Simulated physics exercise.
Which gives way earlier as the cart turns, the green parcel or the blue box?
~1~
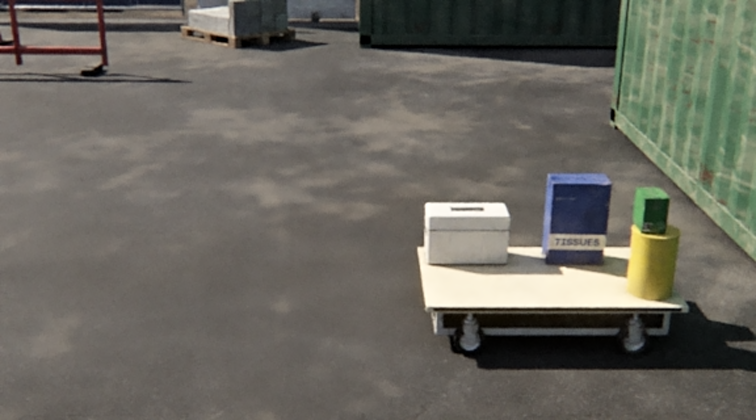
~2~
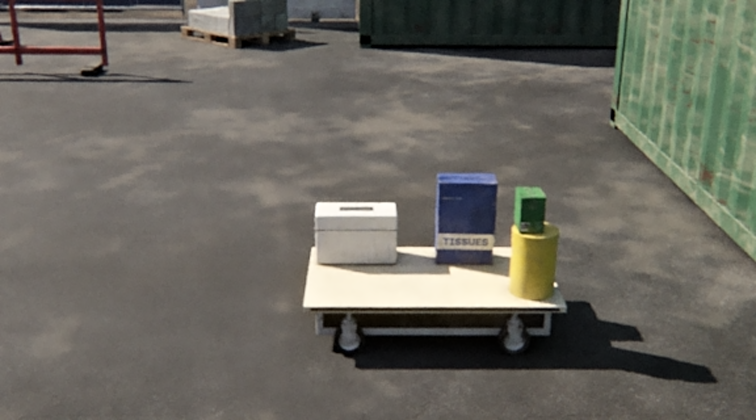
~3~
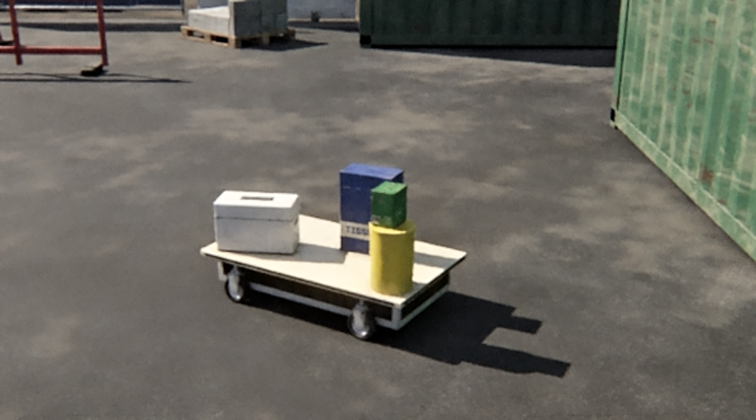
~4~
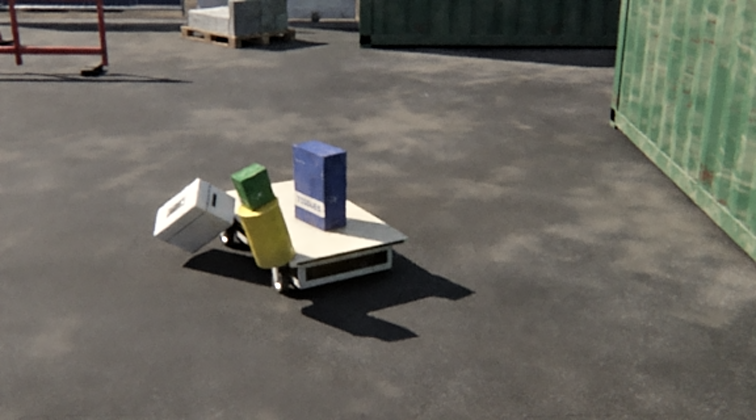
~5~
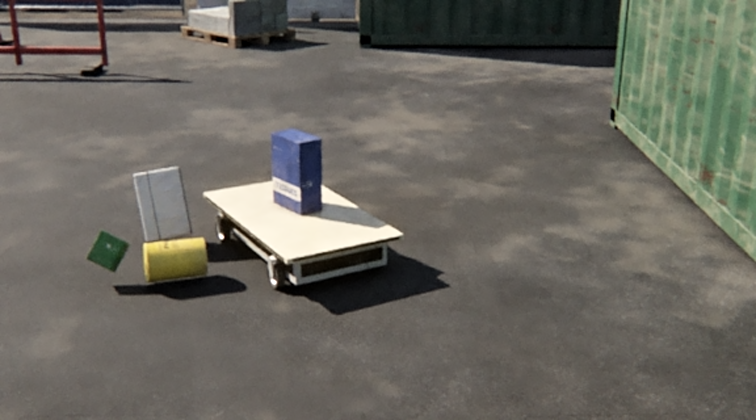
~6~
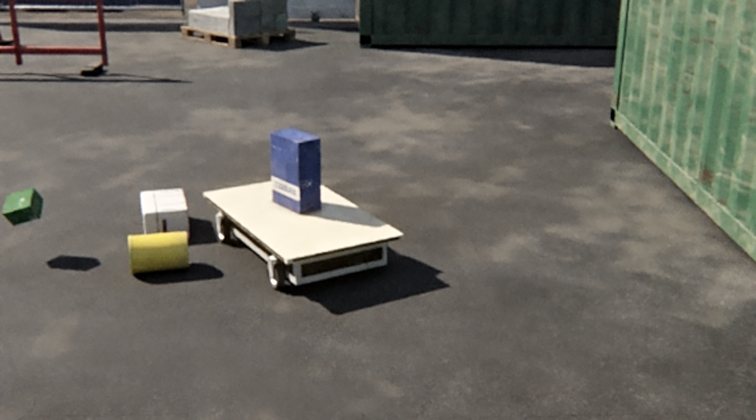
The green parcel gives way first, tipping with the yellow pail and flying off to the left. The blue box is still upright on the deck at the end.
